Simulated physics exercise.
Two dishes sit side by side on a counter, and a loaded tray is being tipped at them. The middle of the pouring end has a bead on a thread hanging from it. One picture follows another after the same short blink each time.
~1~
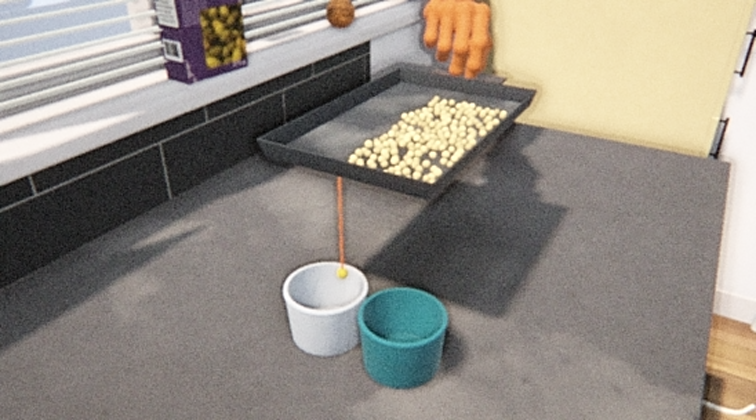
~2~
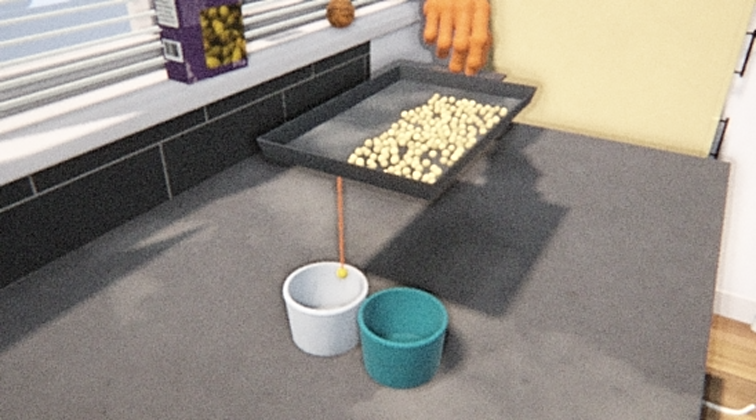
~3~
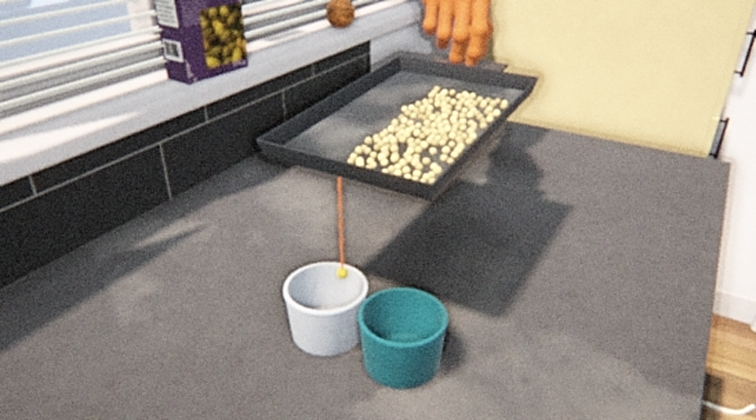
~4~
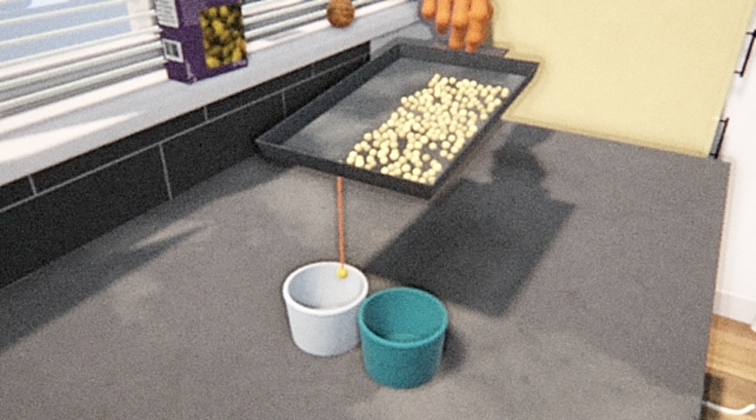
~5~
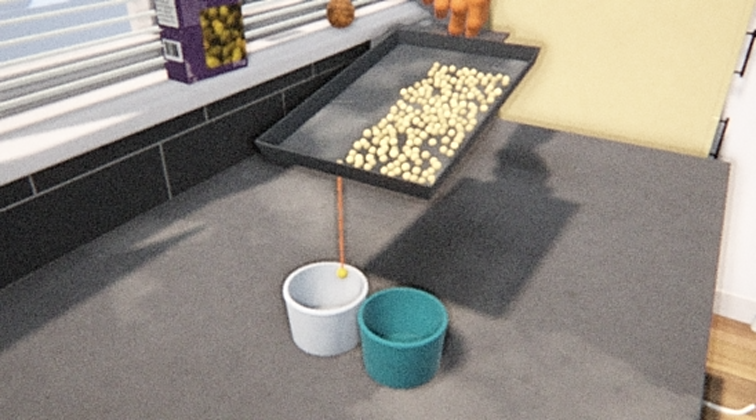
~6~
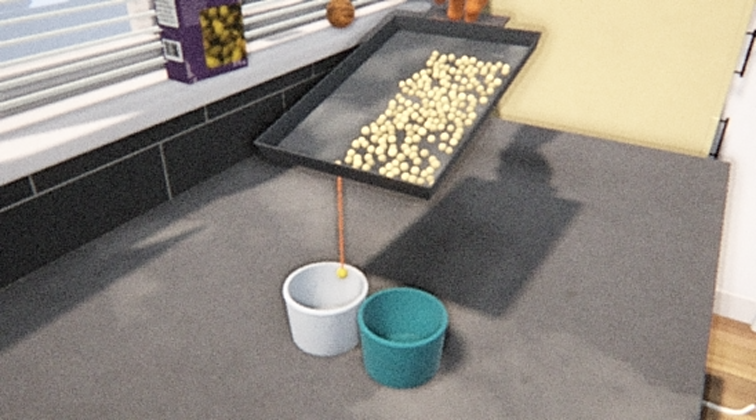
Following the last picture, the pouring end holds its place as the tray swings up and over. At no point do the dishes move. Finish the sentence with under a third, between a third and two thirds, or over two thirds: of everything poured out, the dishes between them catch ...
Of everything poured out, the dishes between them catch under a third.
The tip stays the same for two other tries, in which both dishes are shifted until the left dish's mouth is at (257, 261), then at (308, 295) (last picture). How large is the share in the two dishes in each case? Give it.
First 10 per cent, second 60 per cent.
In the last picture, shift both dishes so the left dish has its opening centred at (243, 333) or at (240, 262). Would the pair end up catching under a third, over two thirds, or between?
Initially under a third, afterwards under a third.
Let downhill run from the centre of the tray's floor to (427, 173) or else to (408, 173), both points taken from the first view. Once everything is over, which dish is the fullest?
Going by the two tries in order: The right-placed dish, then the right-placed dish.
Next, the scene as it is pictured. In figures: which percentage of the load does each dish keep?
I'd say some 10 in a hundred wind up in the left dish, and some 0 in a hundred in the right.
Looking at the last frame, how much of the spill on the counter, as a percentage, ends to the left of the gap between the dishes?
Roughly 80 in a hundred.
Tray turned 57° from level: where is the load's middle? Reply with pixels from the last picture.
The middle of the load sits near (369, 161).
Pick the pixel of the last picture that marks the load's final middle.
Close to (295, 392) in the last picture.
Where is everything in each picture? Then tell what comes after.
The first frame shows corners of the pouring end (264, 138) and (430, 180), level; middle of the load (432, 137), soya beans; left dish (304, 327); right dish (382, 360); bead on its thread (343, 273).
The second frame shows corners of the pouring end (264, 138) and (430, 180), level; middle of the load (432, 135).
The third frame shows corners of the pouring end (264, 139) and (430, 181), tipped barely, level across its low end; middle of the load (432, 131).
The fourth frame shows corners of the pouring end (263, 139) and (429, 181), tipped a little, level across its low end; middle of the load (432, 124).
The fifth frame shows corners of the pouring end (262, 140) and (428, 182), tipped a little, level across its low end; middle of the load (432, 118).
The sixth frame shows corners of the pouring end (261, 141) and (428, 183), tipped clearly, level across its low end; middle of the load (431, 112); left dish (304, 327); right dish (382, 360).
Just after the last frame, tray tipped steeply; almost all on the tray; just a few in the air.
A moment on, tray tipped right over; almost all on the tray; just a few in the left dish; just a few outside both; just a few in the air.
Further on, tray tipped past a quarter turn; about a tenth in the right dish; about a tenth in the left dish; the larger part outside both.
When it is over, tray tipped past a quarter turn; about a tenth in the right dish; about a tenth in the left dish; the larger part outside both.
